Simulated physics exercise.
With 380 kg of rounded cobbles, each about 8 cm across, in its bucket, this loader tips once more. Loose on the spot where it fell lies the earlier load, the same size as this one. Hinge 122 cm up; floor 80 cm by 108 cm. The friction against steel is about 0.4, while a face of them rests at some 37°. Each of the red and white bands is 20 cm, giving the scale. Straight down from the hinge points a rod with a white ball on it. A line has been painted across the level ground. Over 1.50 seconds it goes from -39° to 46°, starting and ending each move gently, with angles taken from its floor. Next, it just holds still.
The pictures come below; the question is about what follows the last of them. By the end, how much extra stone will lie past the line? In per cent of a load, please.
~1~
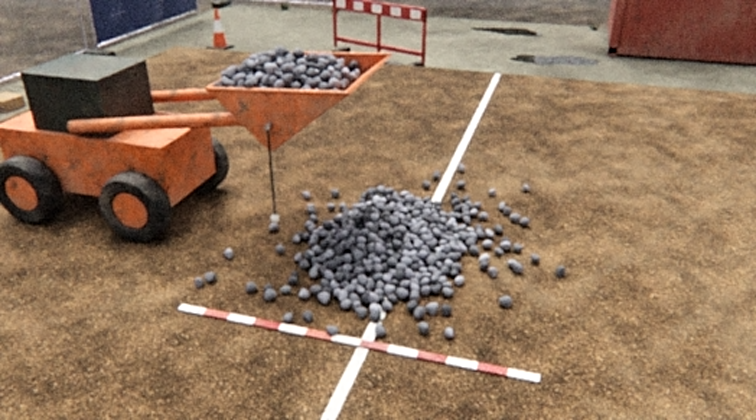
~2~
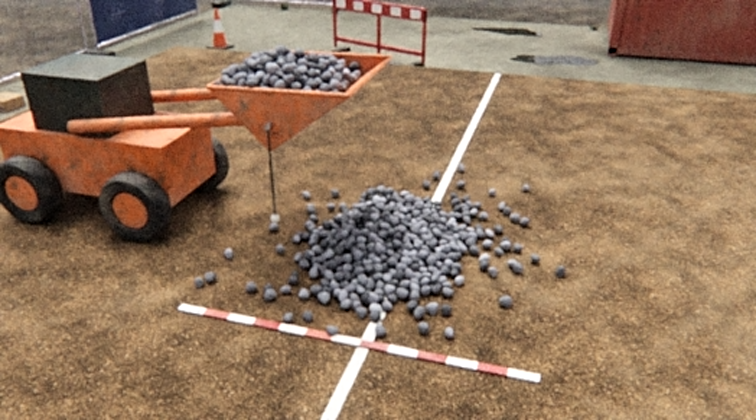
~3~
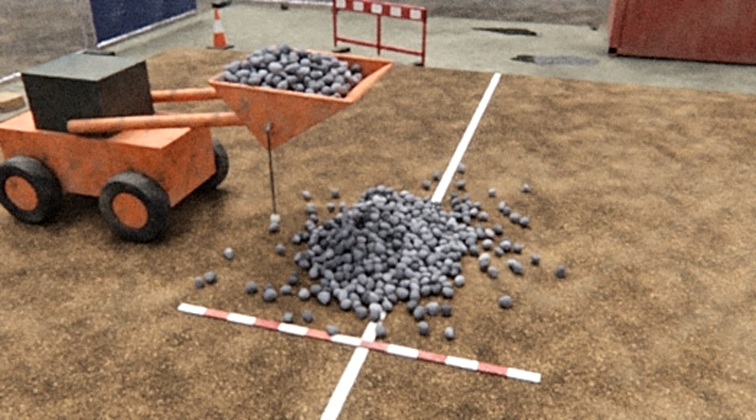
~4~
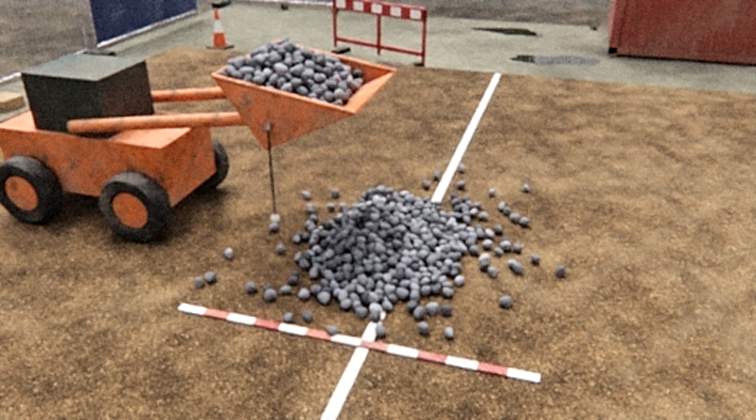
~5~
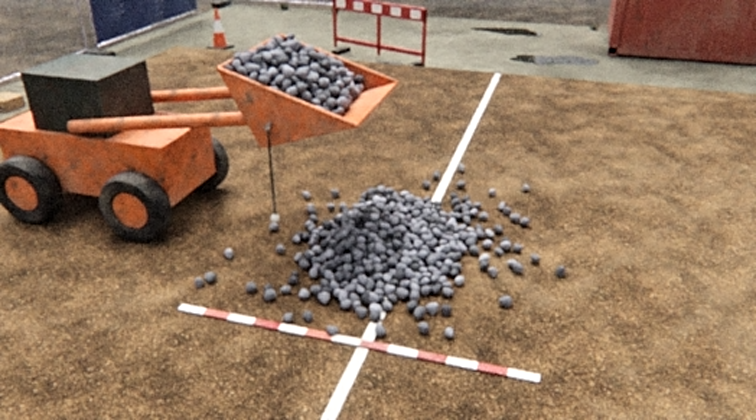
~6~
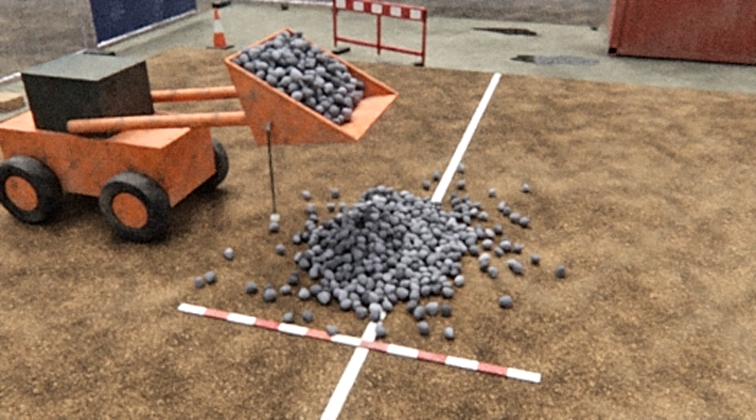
47 %.
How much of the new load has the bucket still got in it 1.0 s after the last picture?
It holds some 20 per cent.
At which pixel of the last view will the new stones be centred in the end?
Roughly at pixel (401, 236).
Then, 0.5 s after the last picture the floor is at 32°; in per cent of one load, 92 in the bucket, 77 short of the line, 31 past the line; the foremost stones are at (525, 250).
Then, 1.0 s after the last picture the floor is at 46°; in per cent of one load, 18 in the bucket, 136 short of the line, 47 past the line; the foremost stones are at (525, 250).
Then, 1.4 s after the last picture the floor is at 46°; in per cent of one load, 0 in the bucket, 129 short of the line, 71 past the line; the foremost stones are at (524, 264).
Then, 3.9 s after the last picture the floor is at 46°; in per cent of one load, 0 in the bucket, 123 short of the line, 77 past the line; the foremost stones are at (533, 267). Net gain past the line, 47.
